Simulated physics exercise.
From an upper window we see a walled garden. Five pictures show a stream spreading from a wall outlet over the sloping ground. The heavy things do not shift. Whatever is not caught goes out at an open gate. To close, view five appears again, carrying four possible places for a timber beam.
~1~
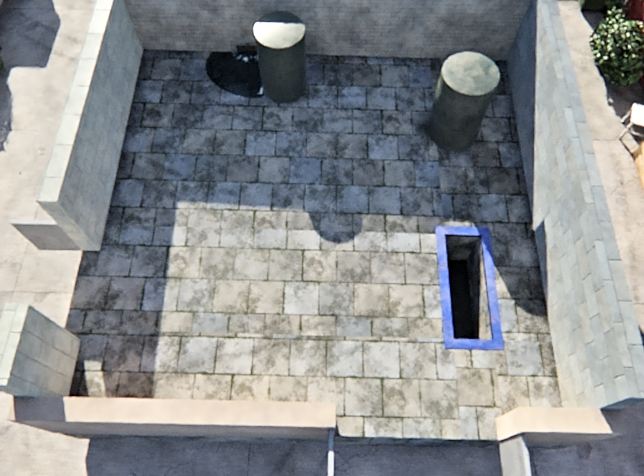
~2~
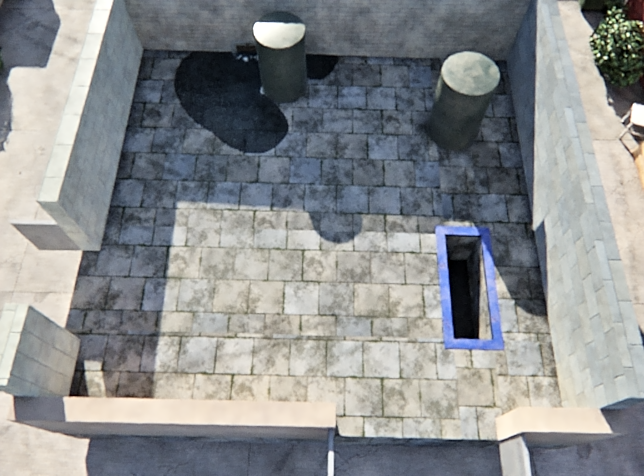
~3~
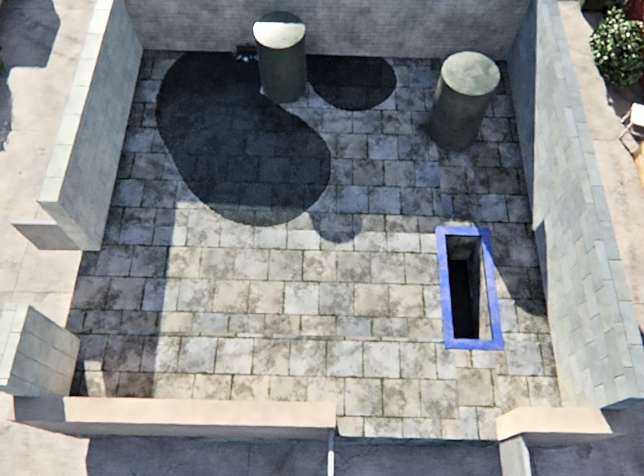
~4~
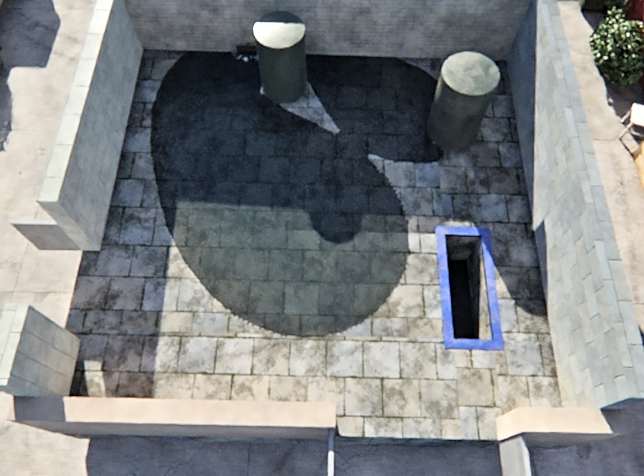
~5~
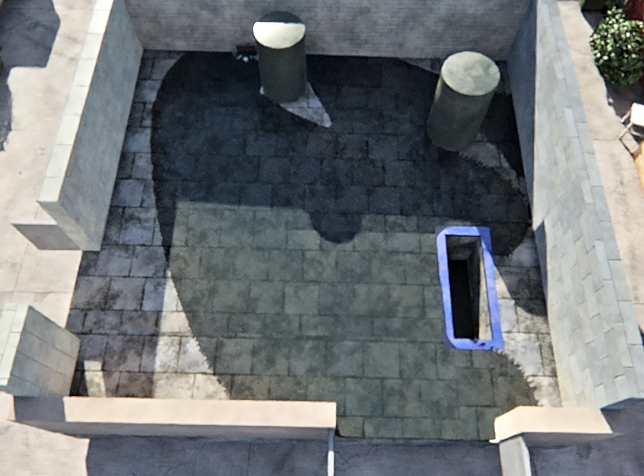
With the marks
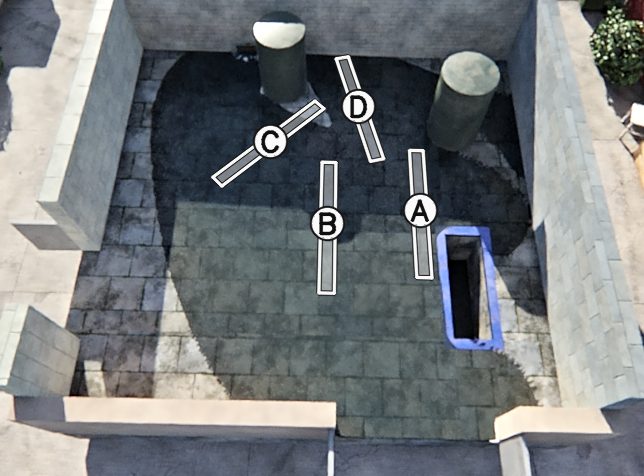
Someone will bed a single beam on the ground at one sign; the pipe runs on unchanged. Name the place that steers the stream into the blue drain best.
D.
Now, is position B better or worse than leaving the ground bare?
It is worse.
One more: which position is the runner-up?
The answer is C.
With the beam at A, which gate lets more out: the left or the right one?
The right gate.
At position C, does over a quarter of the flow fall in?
Yes.
In white, A from (424, 277) to (416, 150); B from (326, 293) to (329, 162); C from (217, 181) to (319, 104); D from (342, 57) to (377, 160).
With A, about 25 % of the stream goes into the blue drain, about 75 % out by the gates.
With B, about 24 % of the stream goes into the blue drain, about 76 % out by the gates.
With C, about 33 % of the stream goes into the blue drain, about 67 % out by the gates.
With D, about 42 % of the stream goes into the blue drain, about 58 % out by the gates.
